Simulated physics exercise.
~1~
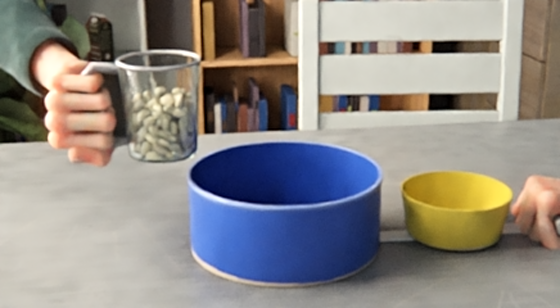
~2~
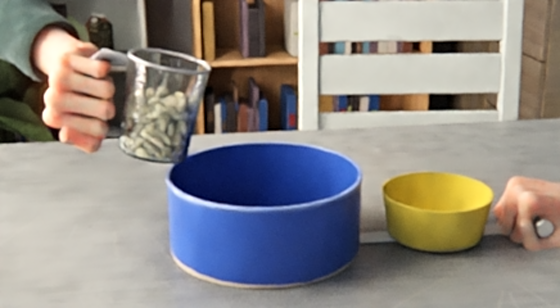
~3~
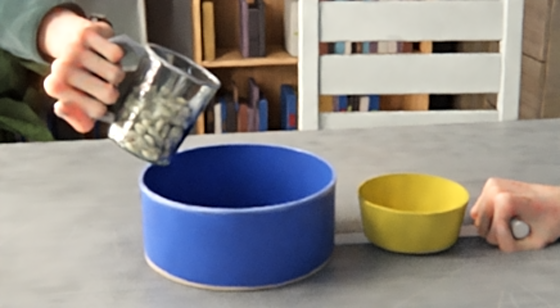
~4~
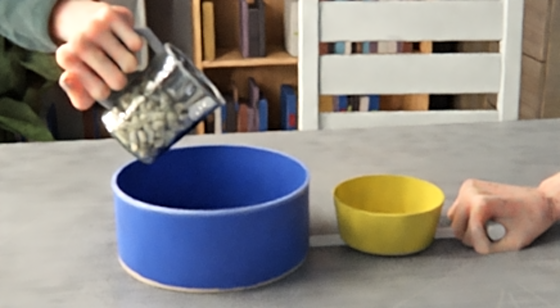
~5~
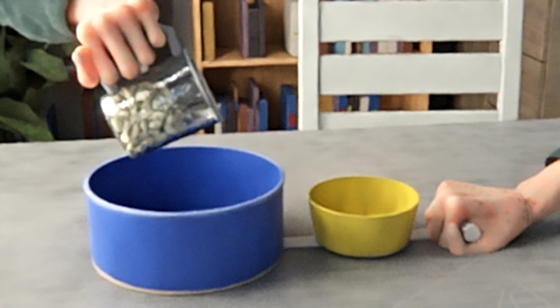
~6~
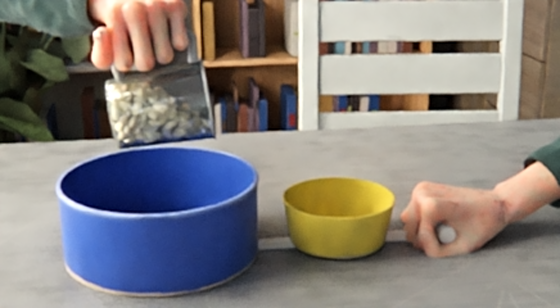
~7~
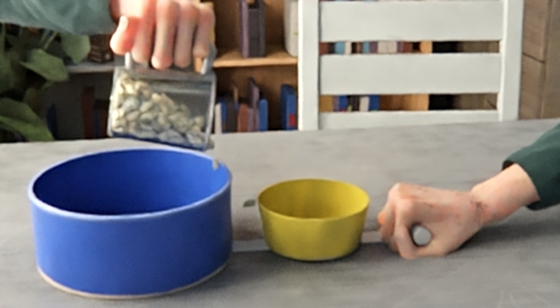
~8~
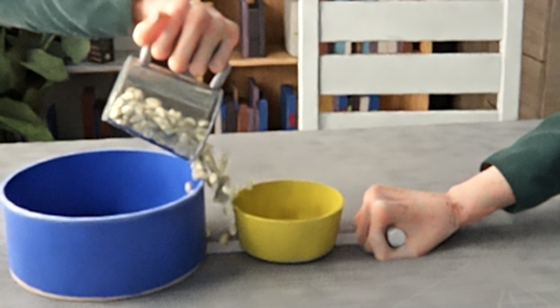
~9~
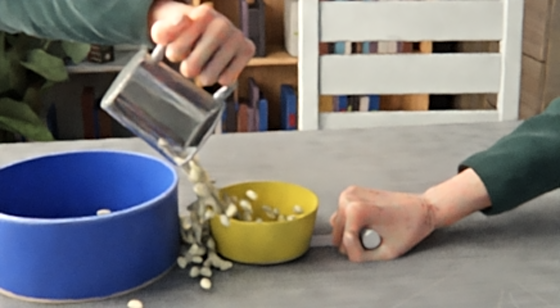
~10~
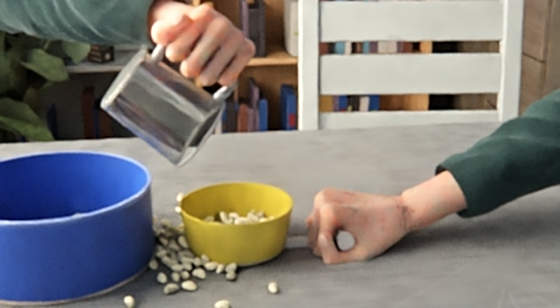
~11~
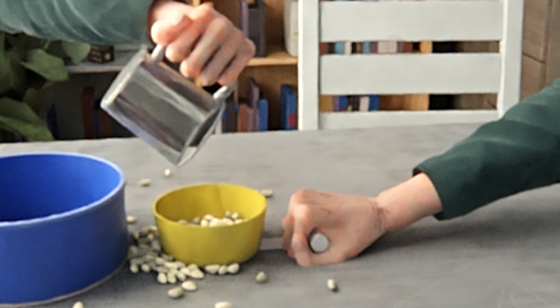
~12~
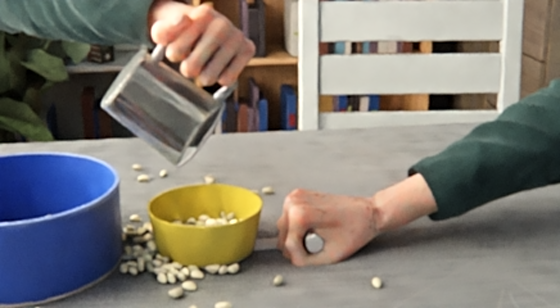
A hand tipped a clear cup of white beans while another hand slid a joined blue pot and yellow dish leftward across a table; the beans poured out late, many landing in the yellow dish and many others scattering around it on the tabletop.
